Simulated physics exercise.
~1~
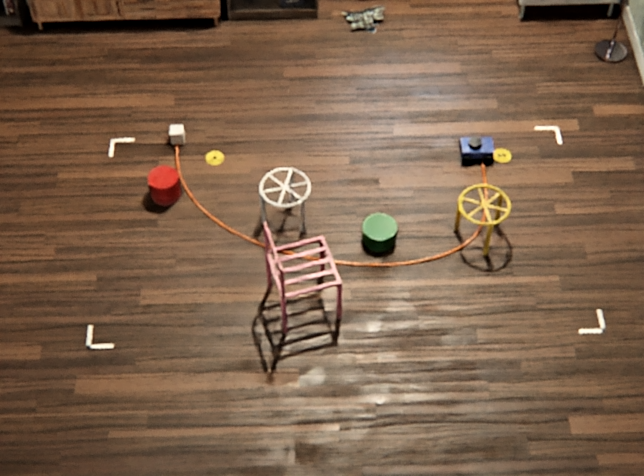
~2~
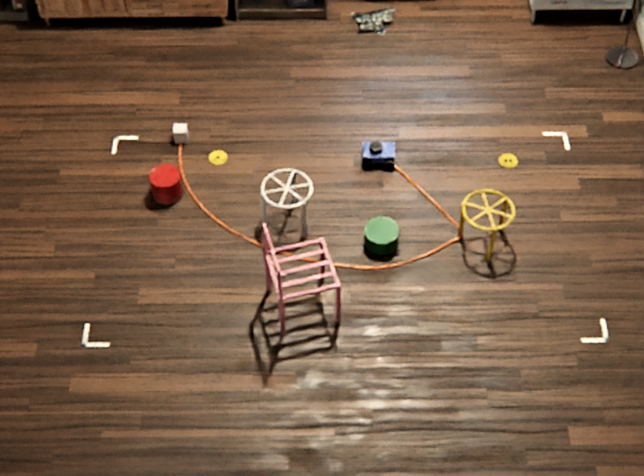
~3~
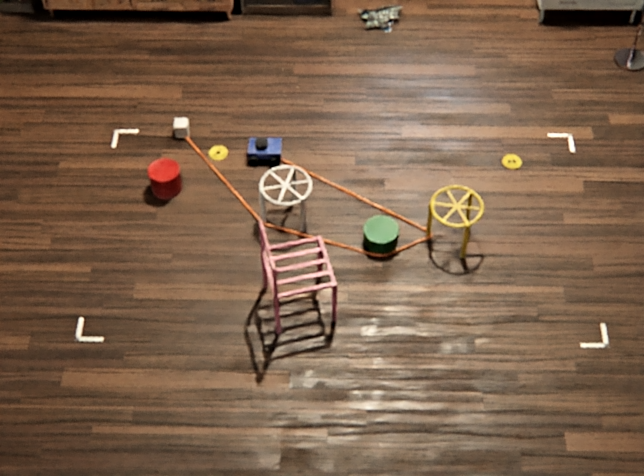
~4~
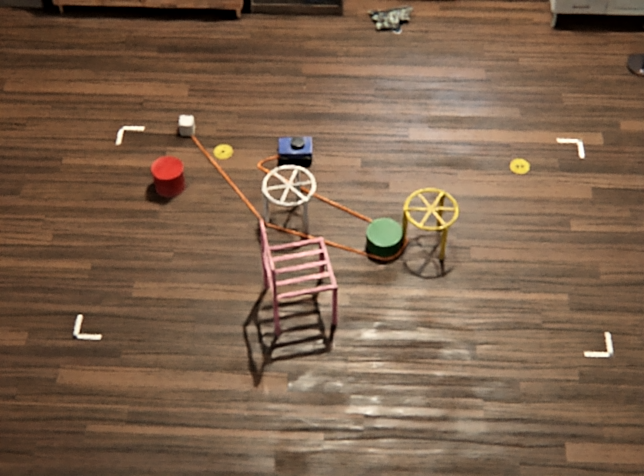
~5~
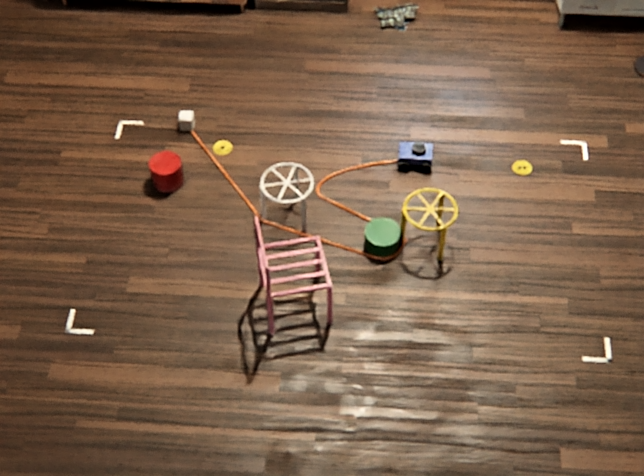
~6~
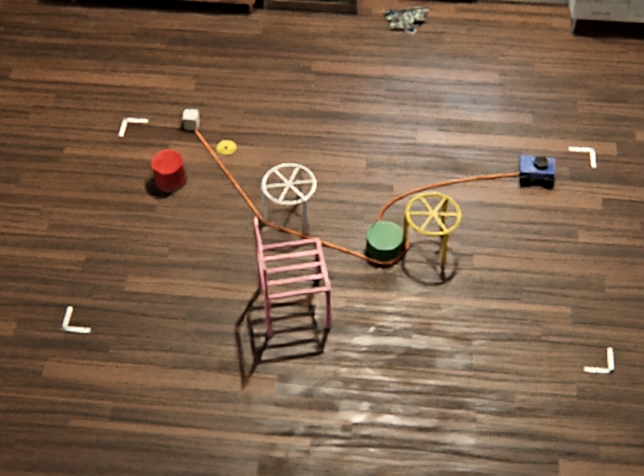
A pink chair-like frame stands on a dark wooden floor seen from above, with a white stool, green bin and yellow stool to its right and a red bin to its left. An orange lead curves from a small white block at upper left to a blue cart at upper right. The cart drives left toward a yellow mark, pulling the lead tight and dragging the yellow stool left toward the green bin. It then heads back right, the lead trailing in a loop, and ends at upper right with the stool still shifted beside the bin.
